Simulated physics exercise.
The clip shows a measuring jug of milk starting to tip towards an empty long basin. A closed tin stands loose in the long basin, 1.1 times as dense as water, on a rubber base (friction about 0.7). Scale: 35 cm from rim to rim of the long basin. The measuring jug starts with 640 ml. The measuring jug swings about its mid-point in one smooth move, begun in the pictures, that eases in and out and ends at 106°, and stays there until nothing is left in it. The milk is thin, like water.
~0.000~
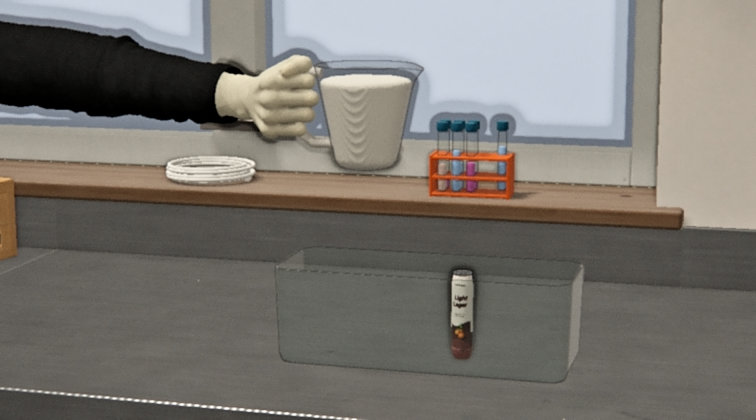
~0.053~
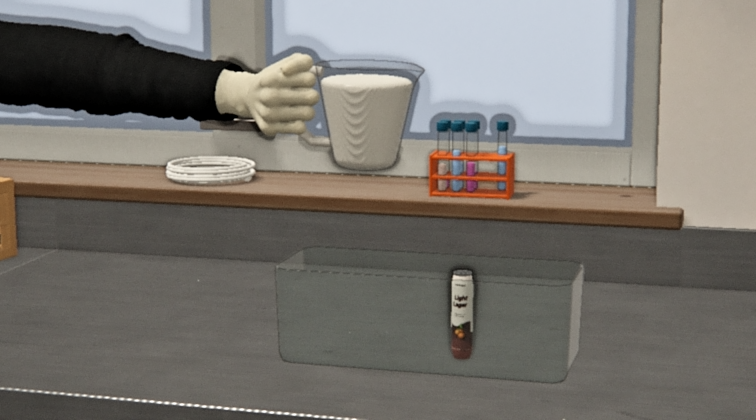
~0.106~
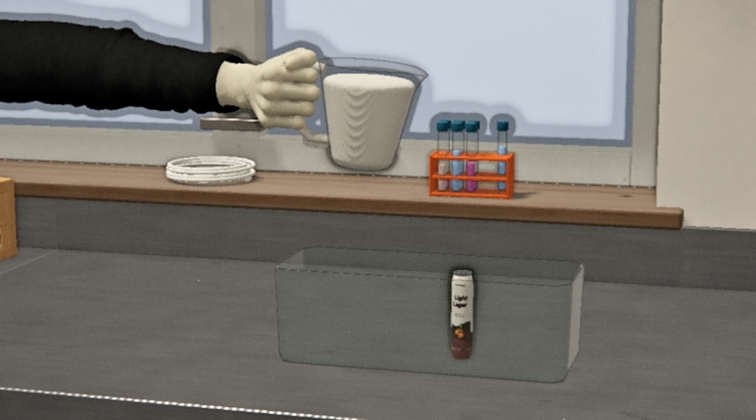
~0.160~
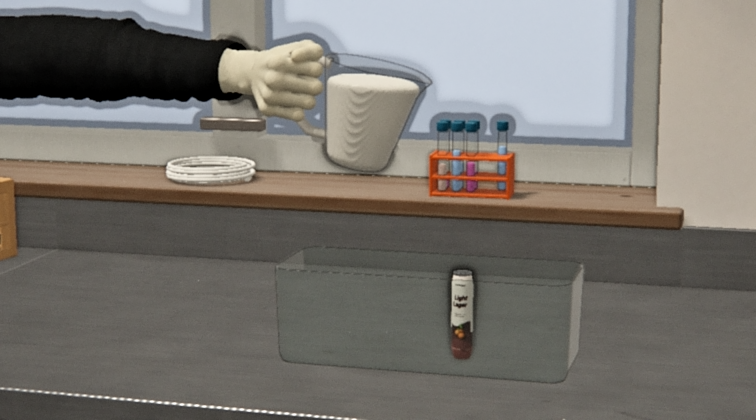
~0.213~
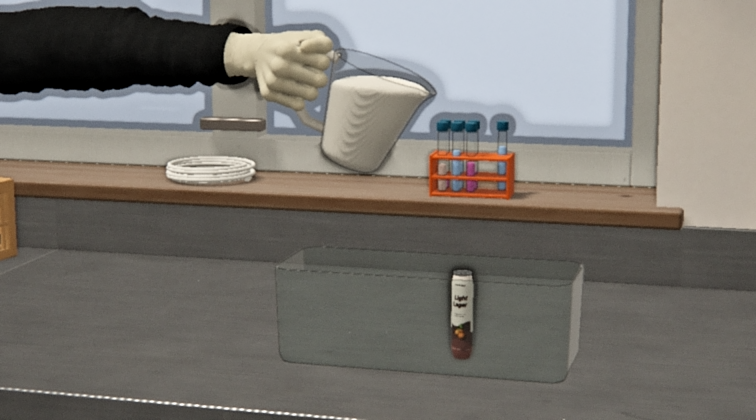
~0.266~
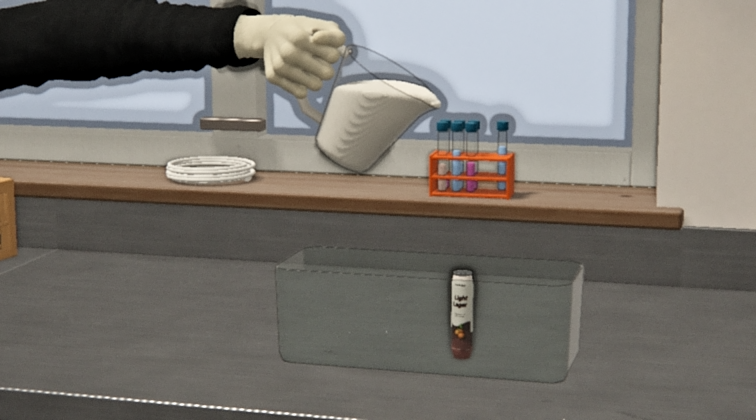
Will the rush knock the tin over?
The tin falls.
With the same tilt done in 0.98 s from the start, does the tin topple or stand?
Then it falls.
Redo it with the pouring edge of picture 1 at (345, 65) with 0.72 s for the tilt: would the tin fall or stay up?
Then it stays up.
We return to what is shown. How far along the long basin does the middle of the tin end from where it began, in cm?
About 7.0 cm.
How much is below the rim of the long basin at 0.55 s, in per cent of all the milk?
About 18 per cent.
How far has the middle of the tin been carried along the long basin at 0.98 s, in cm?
Some 6 cm.
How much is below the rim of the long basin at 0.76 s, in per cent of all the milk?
Near 76 in a hundred.
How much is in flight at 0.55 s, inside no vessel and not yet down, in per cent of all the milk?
Near 34 in a hundred.
After 0.55 s the tilt is 92° and 47 per cent is still to pour; the tin stands where it began.
After 0.76 s the tilt is 106° and 6 per cent is still to pour; the tin stands where it began.
After 0.98 s the tilt is 106° and 0 per cent is still to pour; the tin lies on its side.
After 1.22 s the tilt is 106° and 0 per cent is still to pour; the tin lies on its side.
In the end the tin lies on its side.
